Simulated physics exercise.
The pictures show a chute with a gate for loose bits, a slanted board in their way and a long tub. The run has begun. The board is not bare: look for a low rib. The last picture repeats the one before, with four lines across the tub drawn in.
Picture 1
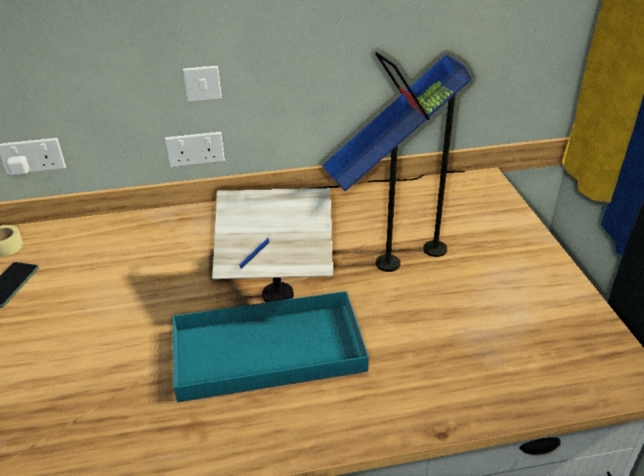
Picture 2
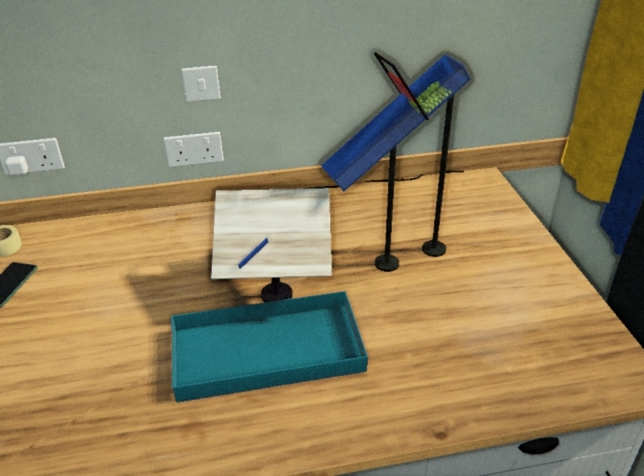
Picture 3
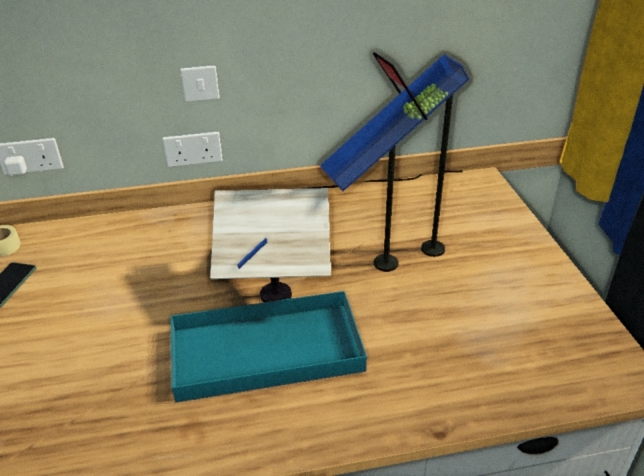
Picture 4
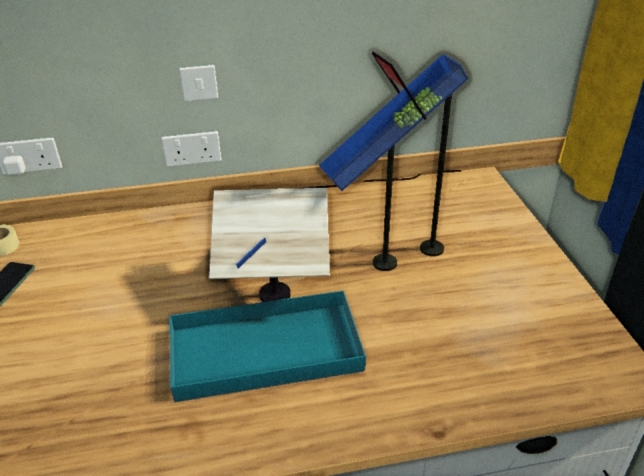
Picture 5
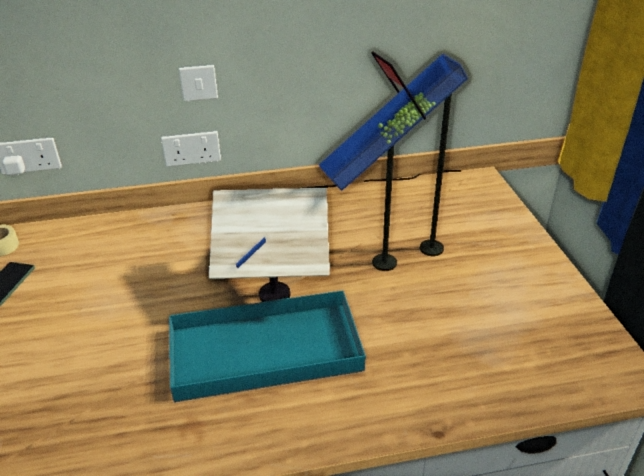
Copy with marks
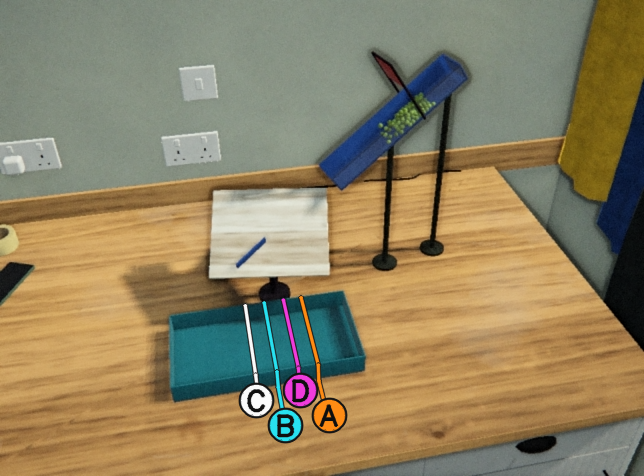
In this clip, a red gate lifts on a sloping blue chute above a wooden desk, and a cluster of small green pieces slides partway down it, spreading out, while the tilted pale board and empty teal tub stay still.
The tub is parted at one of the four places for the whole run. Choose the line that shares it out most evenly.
I would pick line C.
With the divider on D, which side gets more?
The left side.
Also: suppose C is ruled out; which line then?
That is line B.
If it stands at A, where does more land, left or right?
Left.
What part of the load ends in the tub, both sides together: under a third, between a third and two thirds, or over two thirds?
It is over two thirds.
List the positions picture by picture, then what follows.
The first frame shows load behind the gate (429, 101), dried peas; lip of the chute (338, 184), sloping gently.
The second frame shows middle of the board (272, 232), tilted fairly steeply; middle of its low edge (272, 277); of its high edge (272, 189).
The third frame shows front corners of the tub (172, 388) and (366, 356), empty; front of the load (409, 115).
The fourth frame shows middle of the load (417, 106); its front (397, 123), roughly a quarter of the way to the lip; rib from (265, 238) to (236, 265).
The fifth frame shows middle of the load (407, 117); its front (389, 142), roughly a third of the way to the lip.
On the marked copy, line A crosses the front rim at (318, 364); line B crosses the front rim at (276, 370); line C crosses the front rim at (255, 374); line D crosses the front rim at (298, 367).
With A, of what is caught, every piece on the left of the divider, not one piece on the right.
With B, of what is caught, the larger part on the left of the divider, roughly a quarter on the right.
With C, of what is caught, roughly two thirds on the left of the divider, roughly a third on the right.
With D, of what is caught, almost all on the left of the divider, just a few on the right.
